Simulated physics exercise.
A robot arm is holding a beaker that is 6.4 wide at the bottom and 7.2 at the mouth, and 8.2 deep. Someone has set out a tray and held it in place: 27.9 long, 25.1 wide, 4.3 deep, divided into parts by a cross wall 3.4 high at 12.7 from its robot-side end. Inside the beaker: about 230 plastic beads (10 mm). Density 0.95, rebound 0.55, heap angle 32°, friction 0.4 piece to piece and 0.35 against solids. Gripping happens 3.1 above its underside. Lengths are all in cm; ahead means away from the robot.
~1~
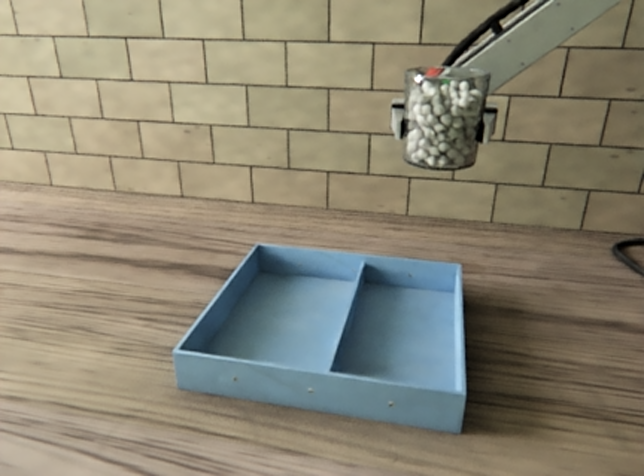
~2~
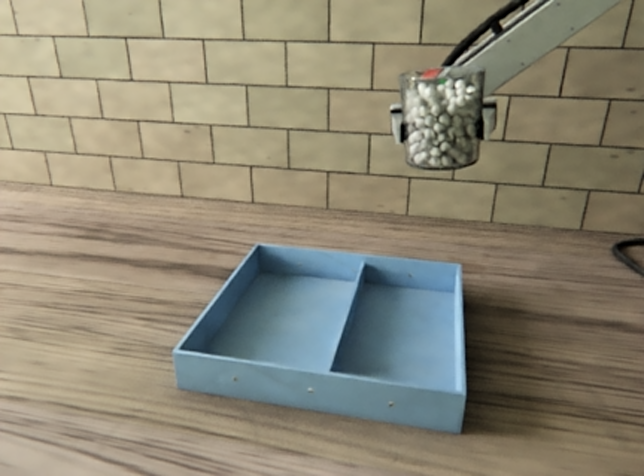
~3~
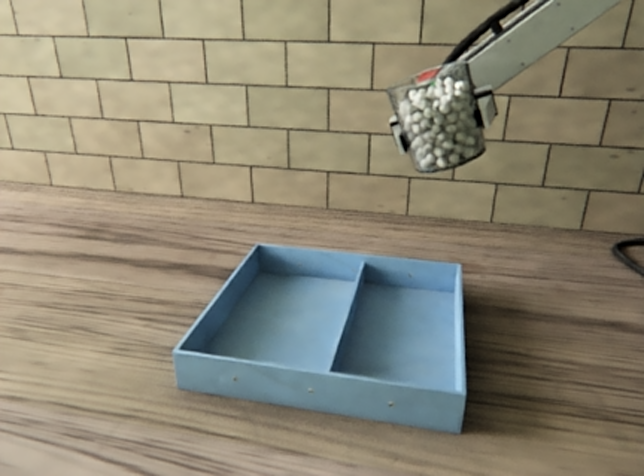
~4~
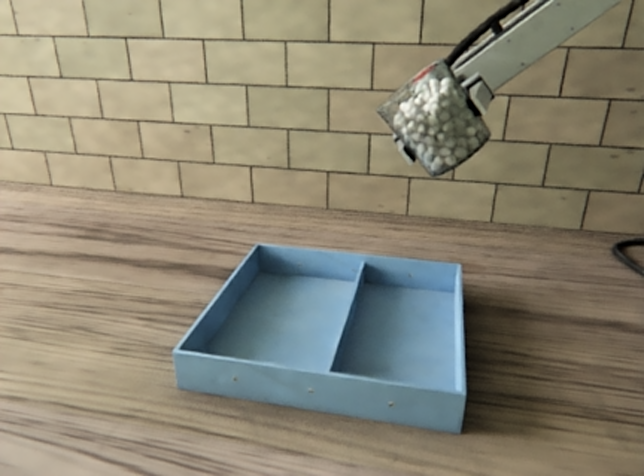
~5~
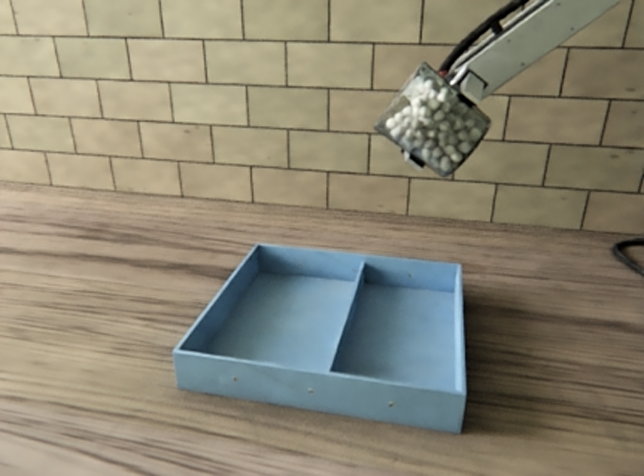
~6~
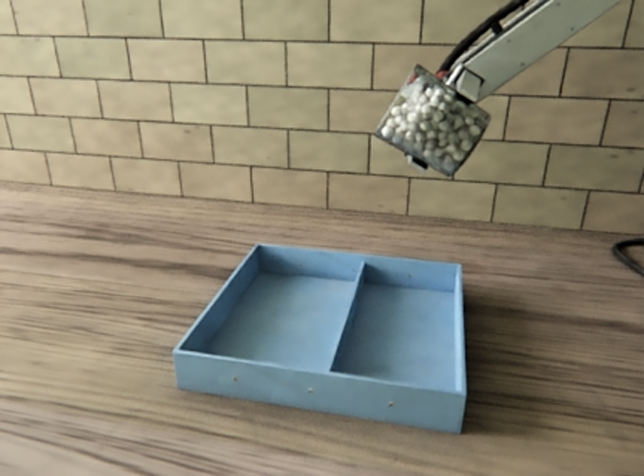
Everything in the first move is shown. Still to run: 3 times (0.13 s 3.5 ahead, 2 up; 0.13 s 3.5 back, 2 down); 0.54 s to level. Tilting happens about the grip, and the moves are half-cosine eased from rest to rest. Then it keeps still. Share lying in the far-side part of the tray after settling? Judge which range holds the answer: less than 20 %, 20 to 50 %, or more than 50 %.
The range is 20 to 50 %.
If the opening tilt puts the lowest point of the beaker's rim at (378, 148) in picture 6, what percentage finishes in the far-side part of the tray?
I'd put it at roughly 65 %.
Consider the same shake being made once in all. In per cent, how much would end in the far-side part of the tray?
20 %.
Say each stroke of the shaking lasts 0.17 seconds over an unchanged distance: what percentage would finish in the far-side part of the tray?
Estimate: Near 10 per cent.
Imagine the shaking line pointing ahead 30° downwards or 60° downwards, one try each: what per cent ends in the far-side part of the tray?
It comes to around 10 per cent on the first try and around 0 per cent on the second.
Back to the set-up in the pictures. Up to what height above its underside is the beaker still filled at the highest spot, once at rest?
I'd say close to 6.5 cm.
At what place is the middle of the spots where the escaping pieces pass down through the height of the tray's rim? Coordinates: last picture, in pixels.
Roughly at (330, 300).
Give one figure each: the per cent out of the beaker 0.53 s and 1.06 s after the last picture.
Taking the two times in order, I'd say 35 and then 45 per cent.
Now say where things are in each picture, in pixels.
In the first picture, beaker middle at (443, 119), level; upper third of the load around (444, 104), from x 410 to 480, top at y 90; 227 in the beaker.
In the second picture, beaker middle at (442, 119), tilted 6° forward; upper third of the load around (442, 104), from x 410 to 475, top at y 90.
In the third picture, beaker middle at (439, 120), tilted 21° forward; upper third of the load around (442, 106), from x 405 to 475, top at y 85.
In the fourth picture, beaker middle at (436, 121), tilted 40° forward; upper third of the load around (439, 107), from x 400 to 480, top at y 85.
In the fifth picture, beaker middle at (434, 123), tilted 55° forward; upper third of the load around (437, 109), from x 395 to 480, top at y 85.
In the sixth picture, beaker middle at (433, 124), tilted 61° forward; upper third of the load around (439, 111), from x 390 to 480, top at y 95; 227 in the beaker.
Then, 0.53 s later, tilted 61° forward, highest piece 27 above the table; 146 in the beaker, 35 in the far-side part, 5 in the robot-side part, 41 in flight or on a rim.
Then, 1.06 s later, tilted 29° forward, highest piece 29 above the table; 121 in the beaker, 81 in the far-side part, 22 in the robot-side part, 1 on the table or floor, 2 in flight or on a rim.
Then, 1.52 s later, level, highest piece 29 above the table; 121 in the beaker, 82 in the far-side part, 23 in the robot-side part, 1 on the table or floor.
Then, 2.57 s later, level, highest piece 29 above the table; 121 in the beaker, 82 in the far-side part, 23 in the robot-side part, 1 on the table or floor.
At rest, 121 in the beaker, 82 in the far-side part, 23 in the robot-side part, 1 on the table or floor. That is 36 % in the far-side part of the tray.
